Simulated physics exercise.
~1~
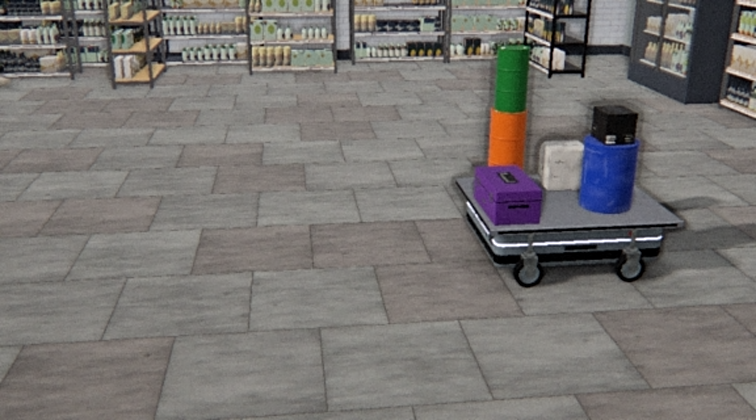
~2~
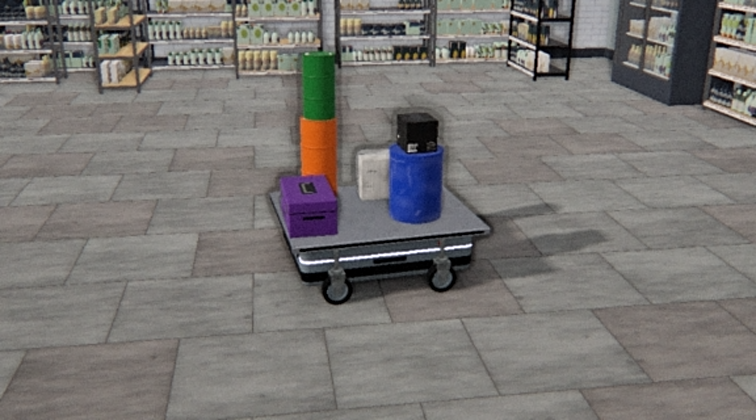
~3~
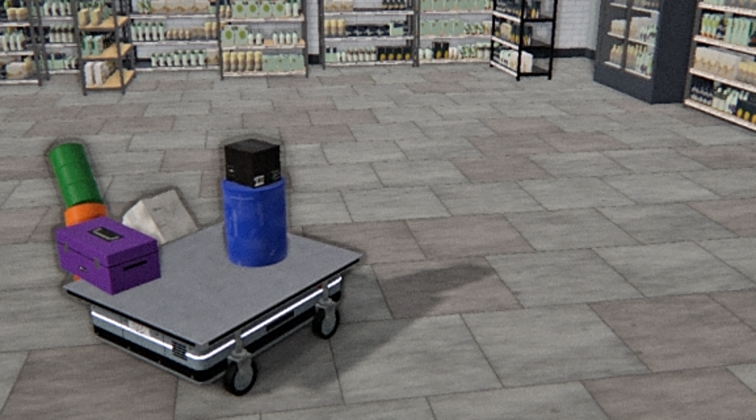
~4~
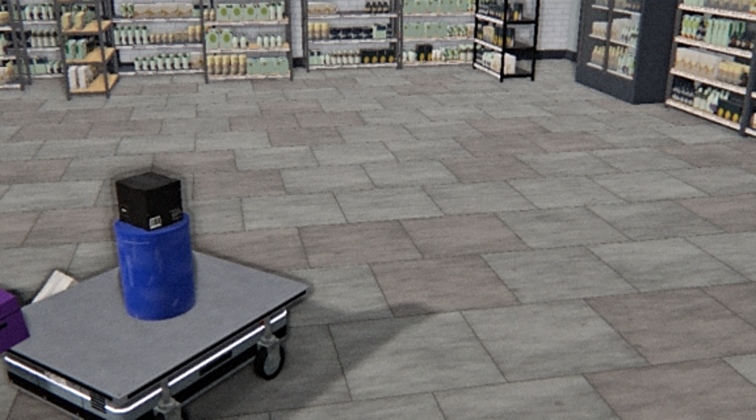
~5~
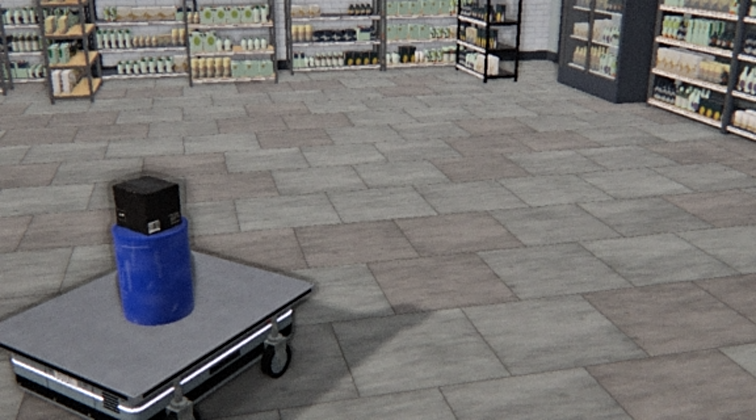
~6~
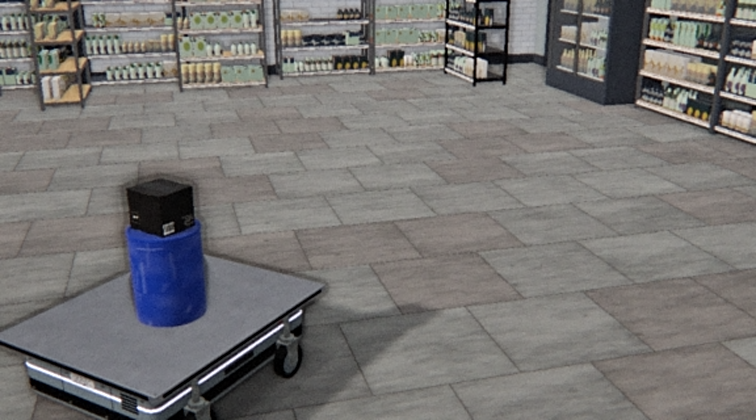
A flat cart carrying several items rolled left across a tiled store floor and turned, its stacked green and orange canisters tipping at the left edge, and finally it stood with only the blue pail and the black box on top still aboard.
